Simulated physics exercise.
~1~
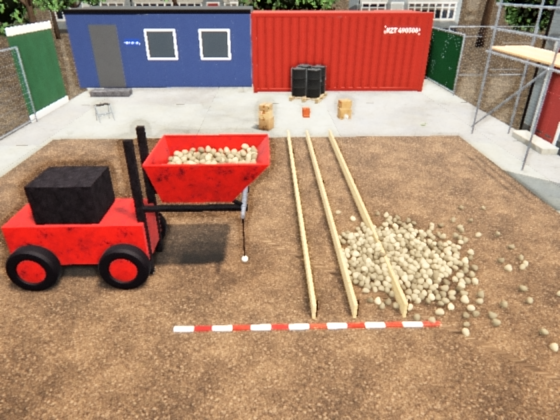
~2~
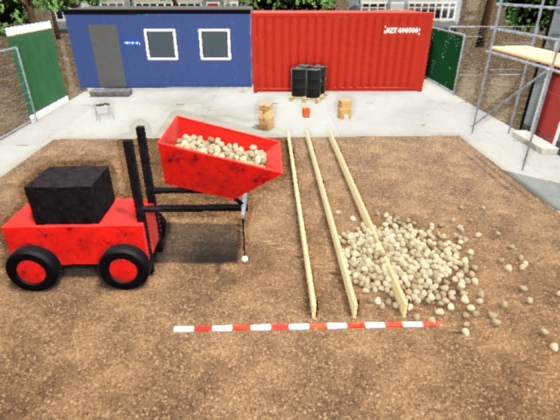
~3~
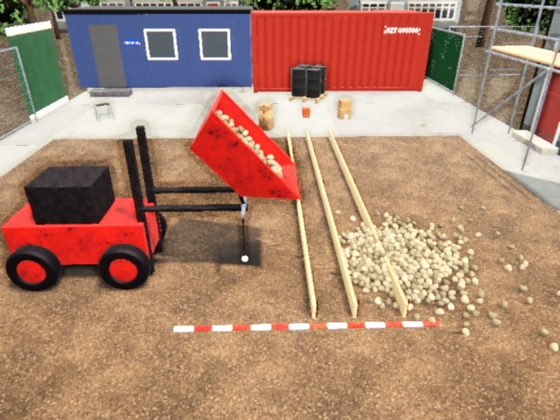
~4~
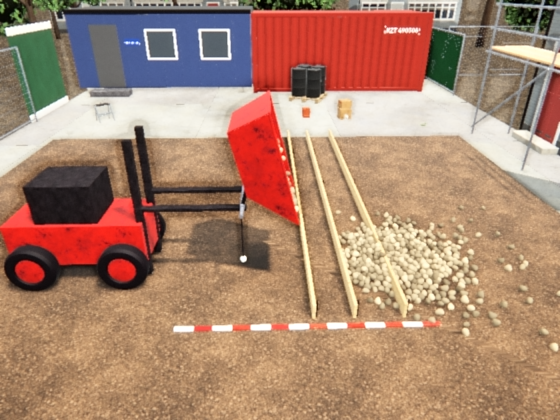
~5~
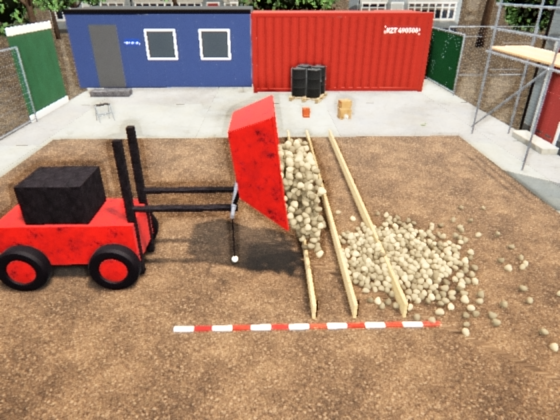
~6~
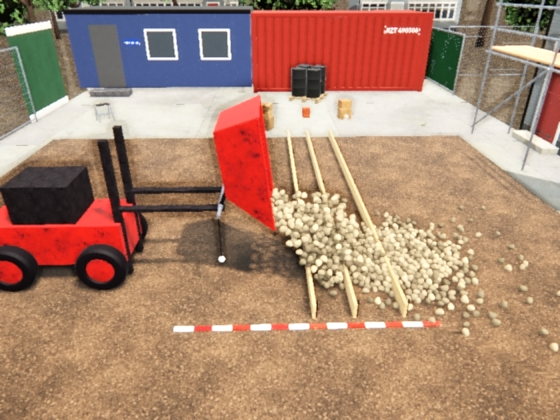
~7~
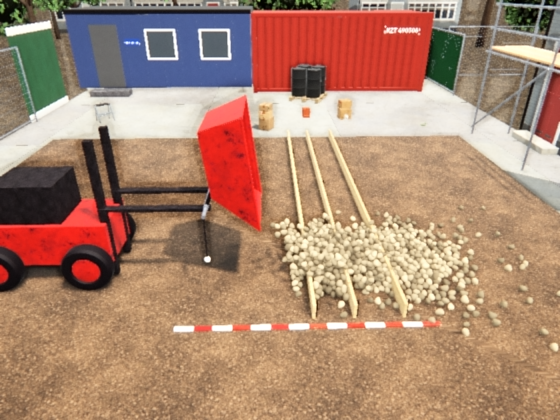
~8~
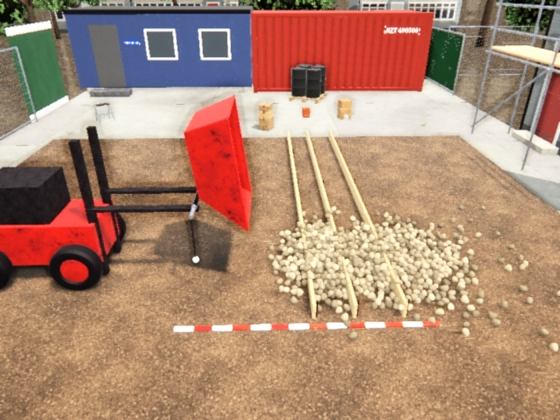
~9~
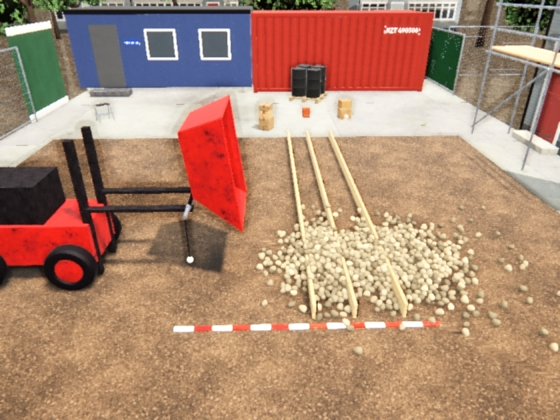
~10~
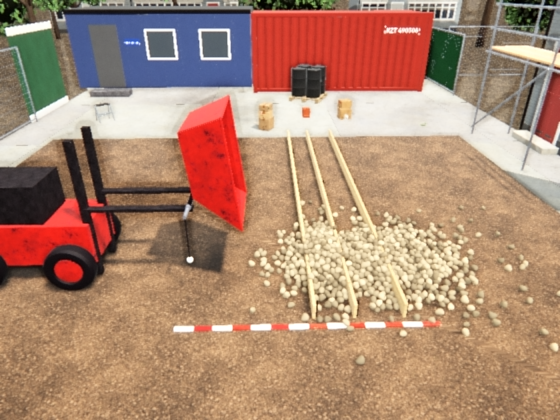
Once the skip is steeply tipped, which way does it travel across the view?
It travels to the left, carried by the fork truck as the machine backs away from the planks.
